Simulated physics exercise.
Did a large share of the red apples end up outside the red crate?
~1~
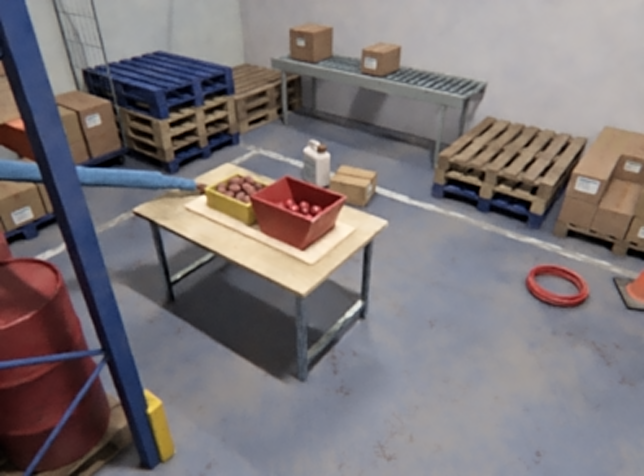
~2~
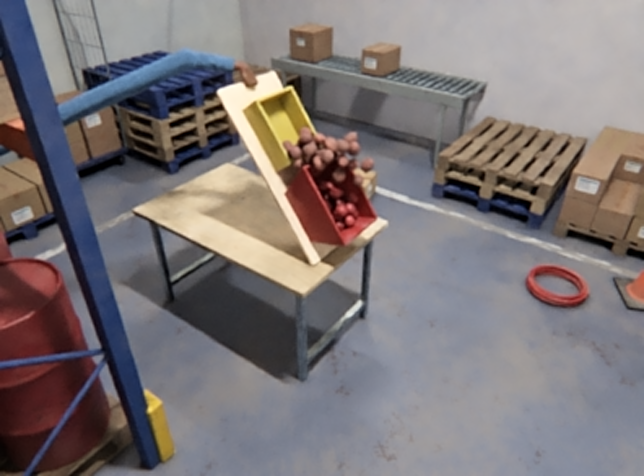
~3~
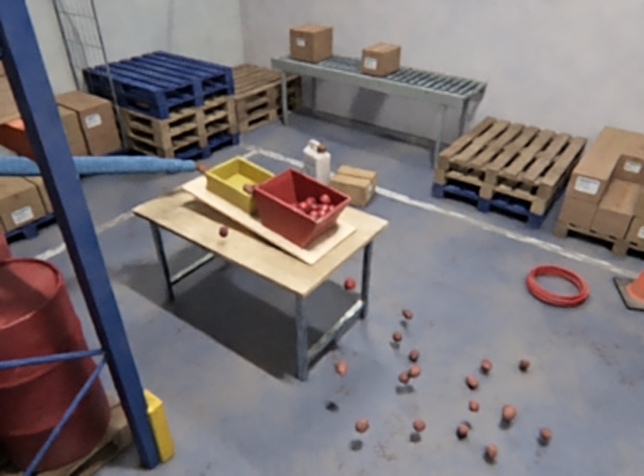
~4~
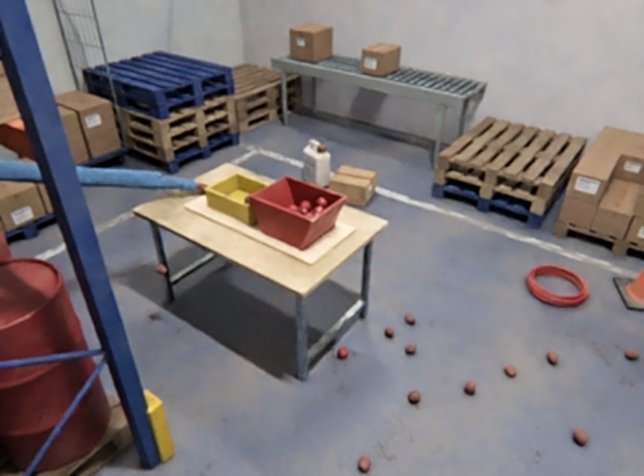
No, nearly all of the red apples stayed in the red crate. Most of what rolled across the floor was potatoes from the yellow crate.
In a warehouse, a blue arm tipped up the left side of a board on a table, sending potatoes from the yellow crate tumbling over the red crate and onto the floor, then lowered it flat, leaving the red apples mostly in their crate.
